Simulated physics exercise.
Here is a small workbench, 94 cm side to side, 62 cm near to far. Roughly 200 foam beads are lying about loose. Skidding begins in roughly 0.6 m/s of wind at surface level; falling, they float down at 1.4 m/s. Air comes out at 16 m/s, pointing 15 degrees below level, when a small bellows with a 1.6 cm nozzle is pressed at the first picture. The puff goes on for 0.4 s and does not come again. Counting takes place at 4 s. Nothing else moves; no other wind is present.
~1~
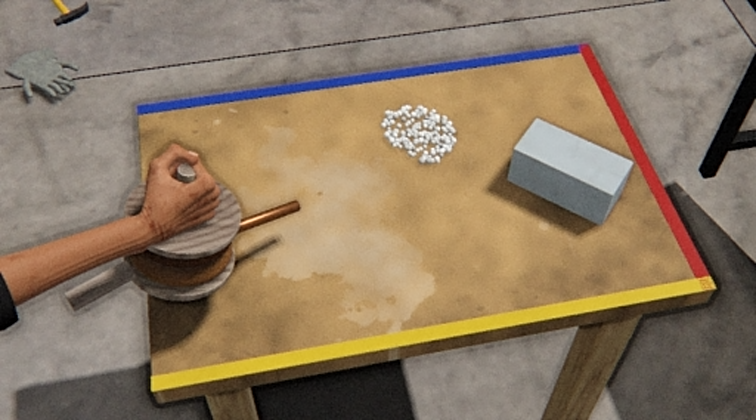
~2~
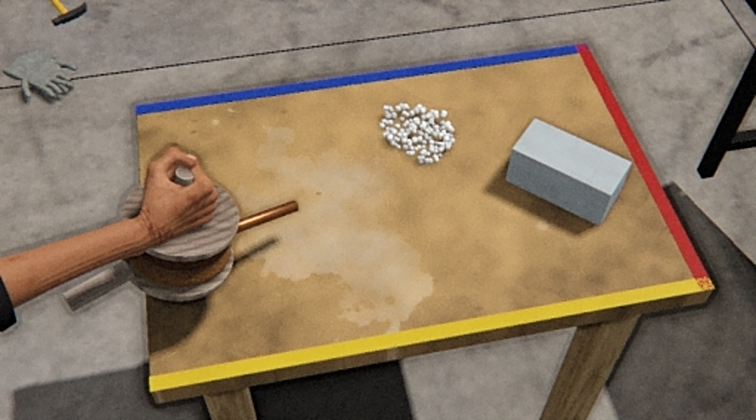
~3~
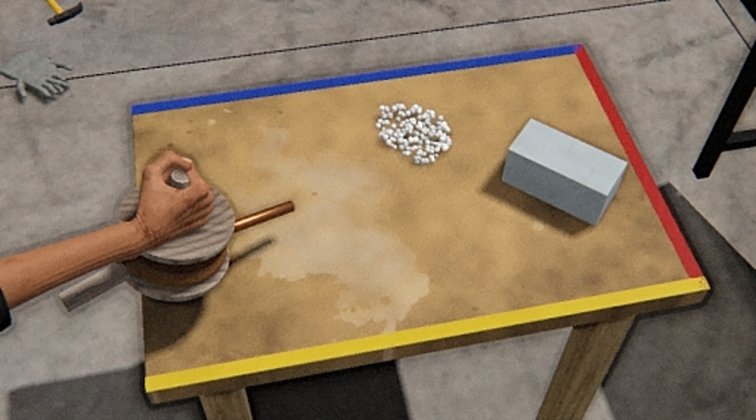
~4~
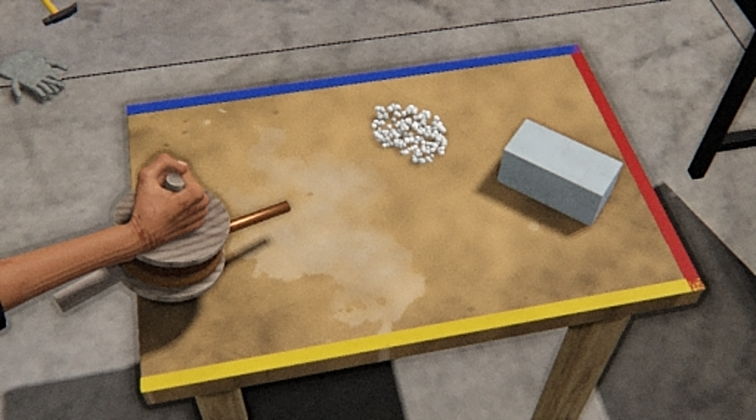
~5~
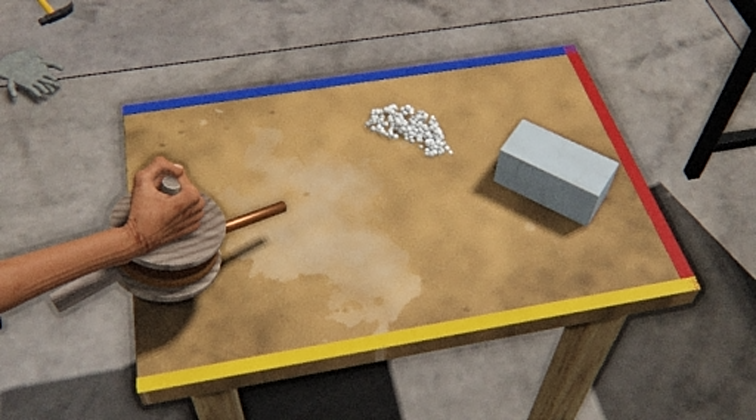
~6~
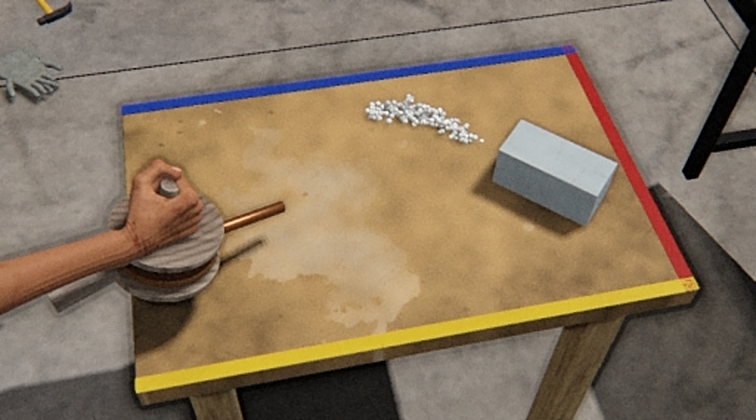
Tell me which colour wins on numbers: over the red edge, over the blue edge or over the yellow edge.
The blue edge wins.
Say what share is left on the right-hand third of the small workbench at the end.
Near 0 per cent at the end.
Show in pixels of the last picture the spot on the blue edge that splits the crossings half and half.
Roughly at pixel (462, 60).
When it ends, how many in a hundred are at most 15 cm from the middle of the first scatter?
About 0 %.
Then, 0.6 s after the last picture, 1 % are still on the top, 0 % are over the yellow edge, 81 % over the blue edge and 18 % over the red edge.
Then, 1.0 s after the last picture, 0 % are still on the top, 0 % are over the yellow edge, 82 % over the blue edge and 18 % over the red edge.
Then, 2.0 s after the last picture, 0 % are still on the top, 0 % are over the yellow edge, 82 % over the blue edge and 18 % over the red edge.
Then, 3.8 s after the last picture, at the end, 0 % are over the yellow edge, 82 % over the blue edge and 18 % over the red edge.
